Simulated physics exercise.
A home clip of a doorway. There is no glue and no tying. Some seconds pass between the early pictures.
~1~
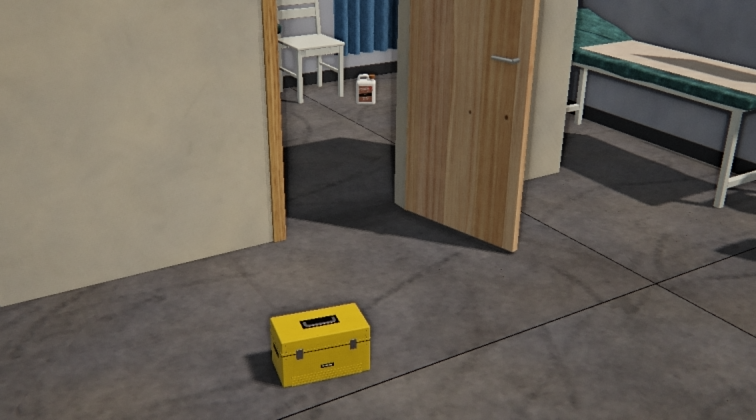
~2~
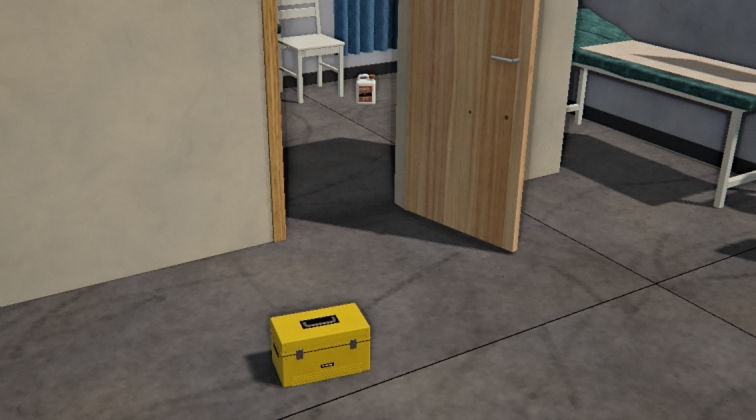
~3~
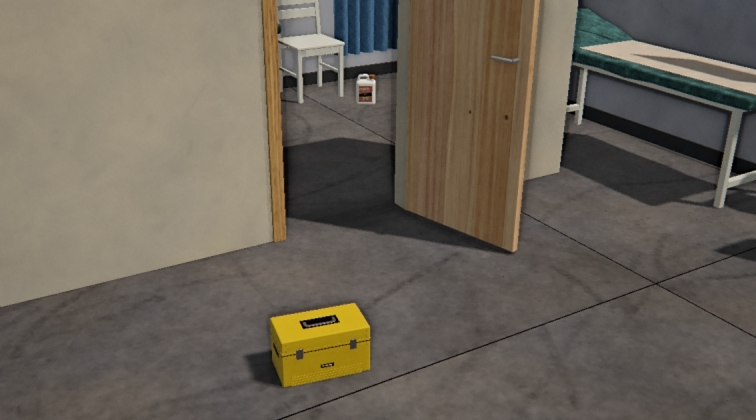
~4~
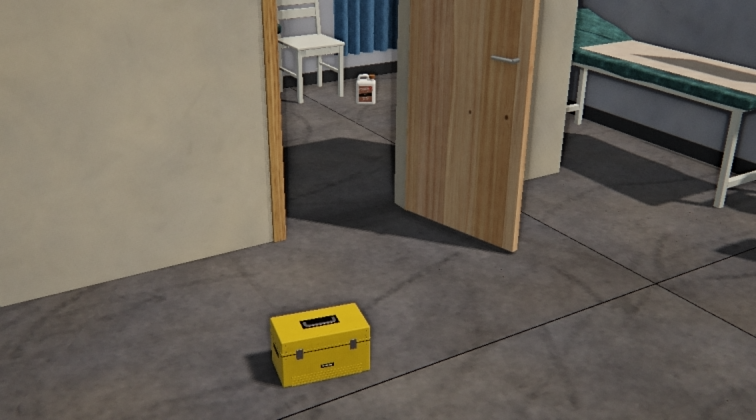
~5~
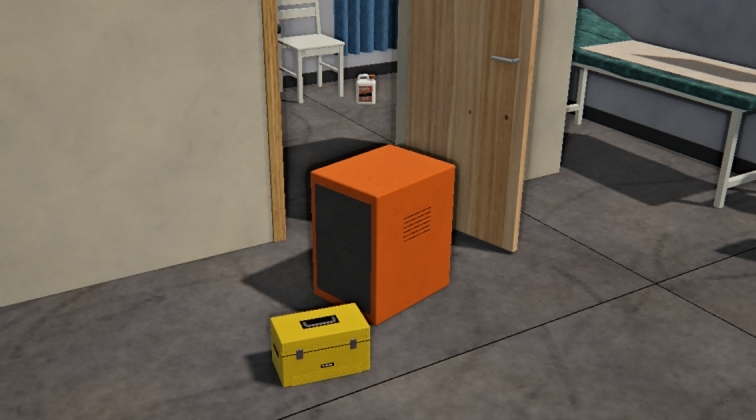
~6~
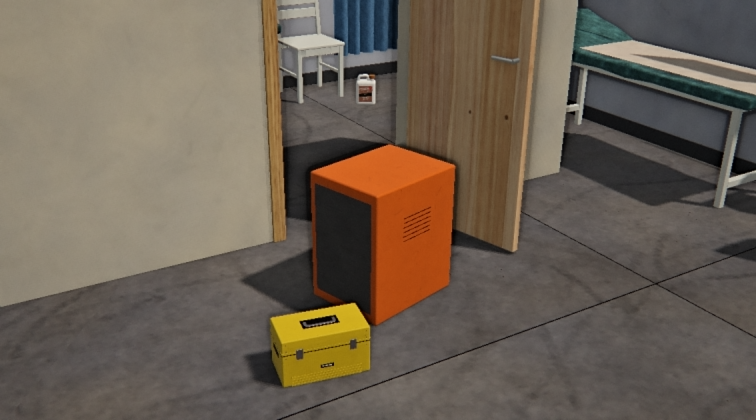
At first, a wooden door stands wide open and still, with a yellow toolbox on the grey floor in front of the doorway. Then an orange appliance with a dark front panel appears just behind the toolbox, before the door, while everything else in view stays motionless.
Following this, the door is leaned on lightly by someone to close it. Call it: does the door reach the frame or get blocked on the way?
It gets blocked on the way.
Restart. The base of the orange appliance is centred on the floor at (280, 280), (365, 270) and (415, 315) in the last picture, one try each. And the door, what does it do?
Door, in order of tries: Fully closed, obstructed, fully closed.
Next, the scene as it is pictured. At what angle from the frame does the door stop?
About 65°.
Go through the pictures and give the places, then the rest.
In the first picture, door wide open and still; yellow toolbox (320, 344).
In the second picture, door wide open and still; yellow toolbox (320, 344).
In the third picture, door wide open and still; yellow toolbox (320, 344).
In the fourth picture, door wide open and still; yellow toolbox (320, 344).
In the fifth picture, door wide open and still; yellow toolbox (320, 344).
In the sixth picture, door wide open and still; orange appliance (383, 231); yellow toolbox (320, 344).
Then, 0.50 s past the last view, door 98° open.
Then, 0.80 s past the last view, door 87° open.
Then, 1.10 s past the last view, door 74° open.
Then, 1.30 s past the last view, door 65° open.
Finally, door 63° open; both still in place. Final places as the last picture's camera would see them, orange appliance near (380, 232).
